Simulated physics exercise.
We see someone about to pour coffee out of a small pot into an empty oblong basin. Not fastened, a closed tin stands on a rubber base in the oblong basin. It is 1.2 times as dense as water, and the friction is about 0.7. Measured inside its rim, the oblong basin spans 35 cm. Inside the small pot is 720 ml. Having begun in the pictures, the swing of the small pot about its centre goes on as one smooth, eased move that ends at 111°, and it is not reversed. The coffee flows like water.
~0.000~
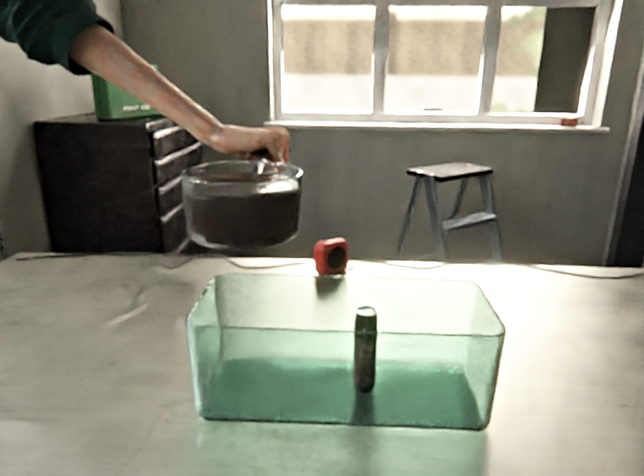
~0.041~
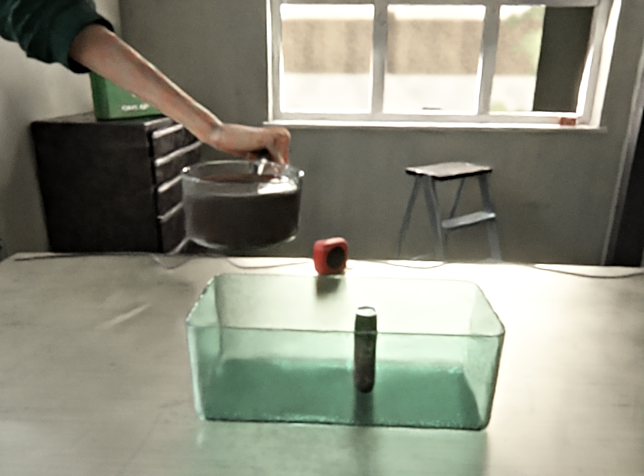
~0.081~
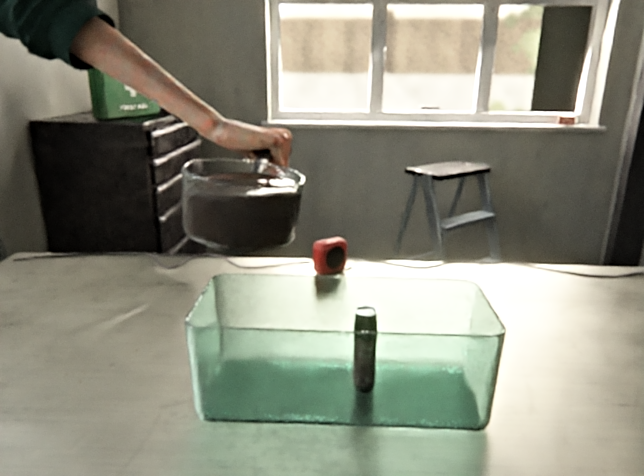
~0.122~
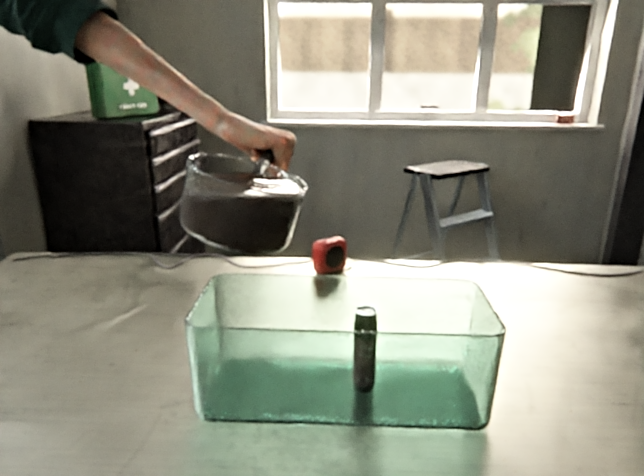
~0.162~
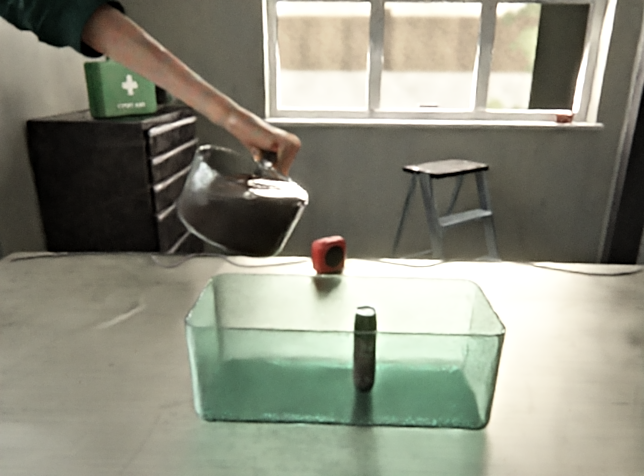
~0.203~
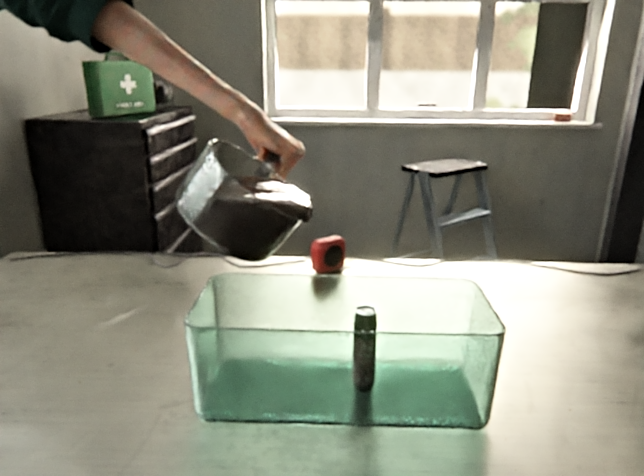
An arm in a dark green sleeve reaches in from the upper left of a grey room, seen from slightly above a pale table. It holds a clear pot of dark liquid above a greenish oblong basin with a dark upright tin inside, a red object behind, drawers, a green first-aid box, window and stepladder beyond. The hand tilts the pot steadily rightward, while the view barely shifts.
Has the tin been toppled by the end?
It will come down.
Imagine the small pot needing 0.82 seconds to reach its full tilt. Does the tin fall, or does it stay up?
Then the tin does not tip.
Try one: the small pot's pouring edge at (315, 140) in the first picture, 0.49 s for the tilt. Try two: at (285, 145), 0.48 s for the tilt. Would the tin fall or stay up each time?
Trial 1 - tin tips; trial 2 - tin tips.
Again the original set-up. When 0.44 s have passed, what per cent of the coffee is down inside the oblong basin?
Around 44 percent.
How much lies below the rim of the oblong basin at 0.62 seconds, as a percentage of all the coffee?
92 per cent or thereabouts.
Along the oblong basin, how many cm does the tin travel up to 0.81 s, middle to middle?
Centre to centre, close to 4 cm.
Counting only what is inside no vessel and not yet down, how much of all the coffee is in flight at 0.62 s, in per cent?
About 4 per cent.
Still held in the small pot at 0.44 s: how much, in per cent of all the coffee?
I'd put it near 20 percent.
After 0.44 s the tilt is 107° and 20 per cent is still to pour; the tin stands where it began.
After 0.62 s the tilt is 111° and 3 per cent is still to pour; the tin leans 9°.
After 0.81 s the tilt is 111° and 0 per cent is still to pour; the tin leans 28°.
After 1.01 s the tilt is 111° and 0 per cent is still to pour; the tin lies on its side.
In the end the tin lies on its side.
